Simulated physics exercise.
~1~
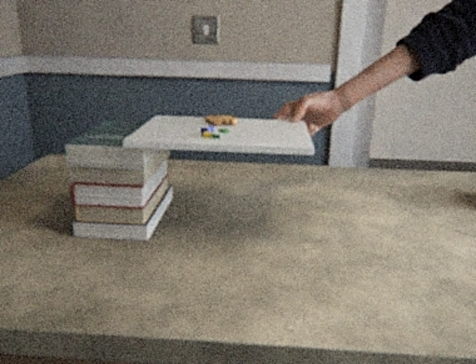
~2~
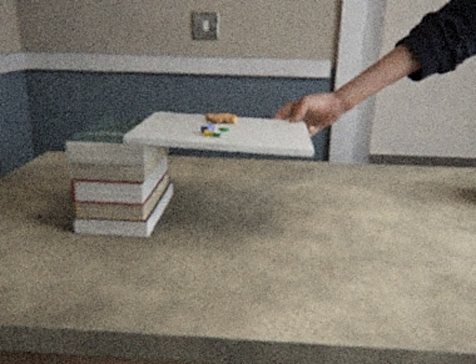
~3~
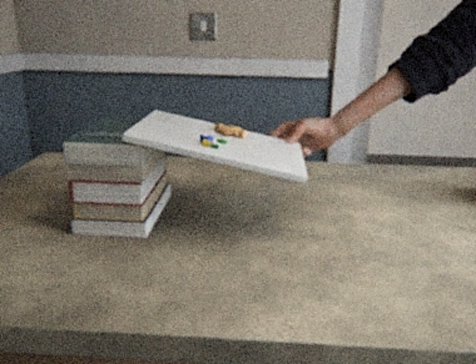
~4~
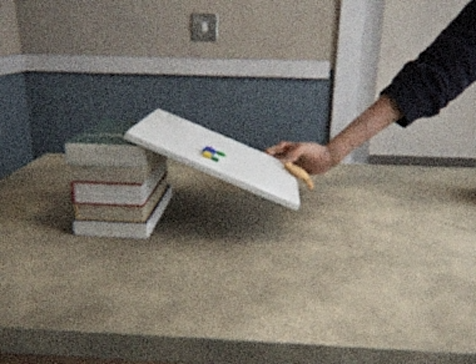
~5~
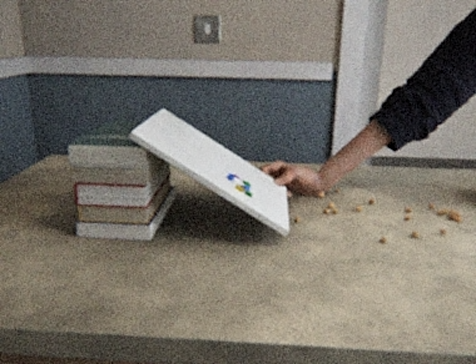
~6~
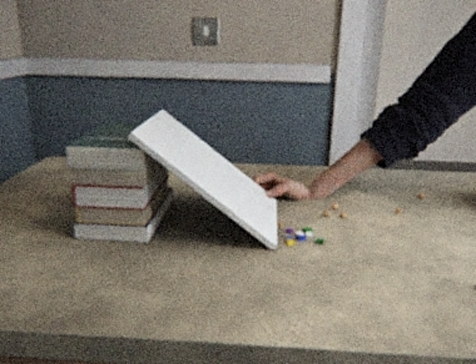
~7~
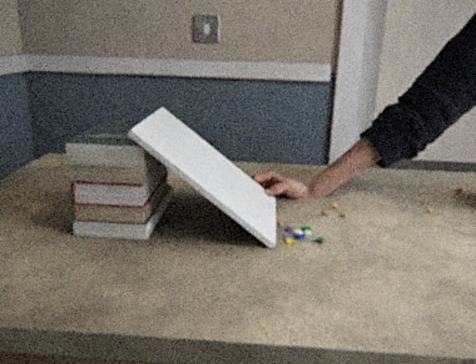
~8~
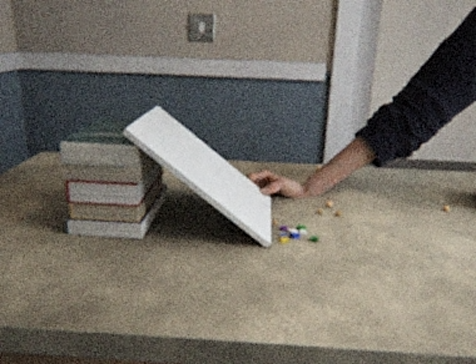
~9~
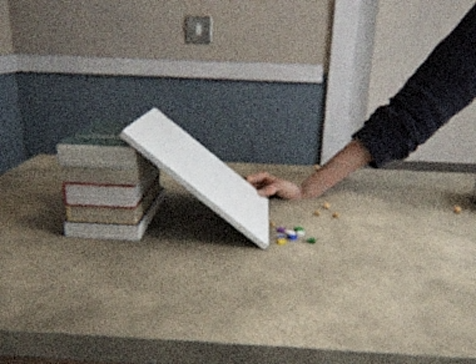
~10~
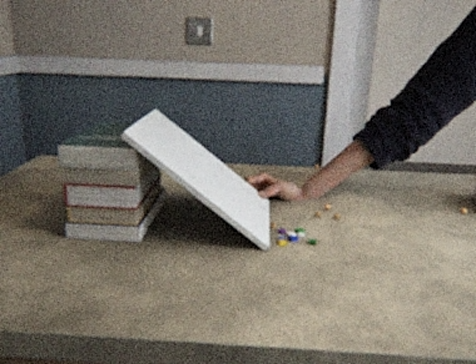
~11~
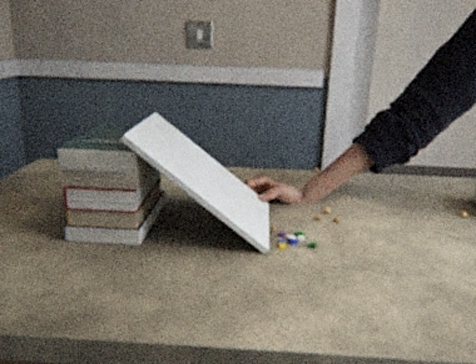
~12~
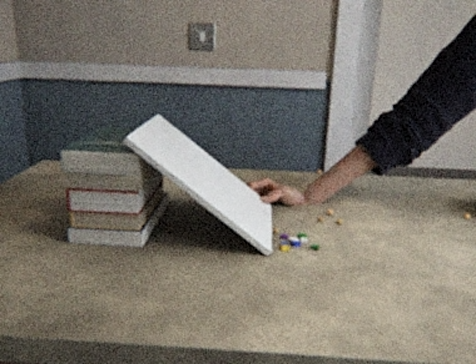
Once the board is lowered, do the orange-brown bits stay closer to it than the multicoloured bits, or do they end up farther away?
The orange-brown bits end up farther away, scattered off to the right, while the multicoloured bits settle close to the foot of the board.
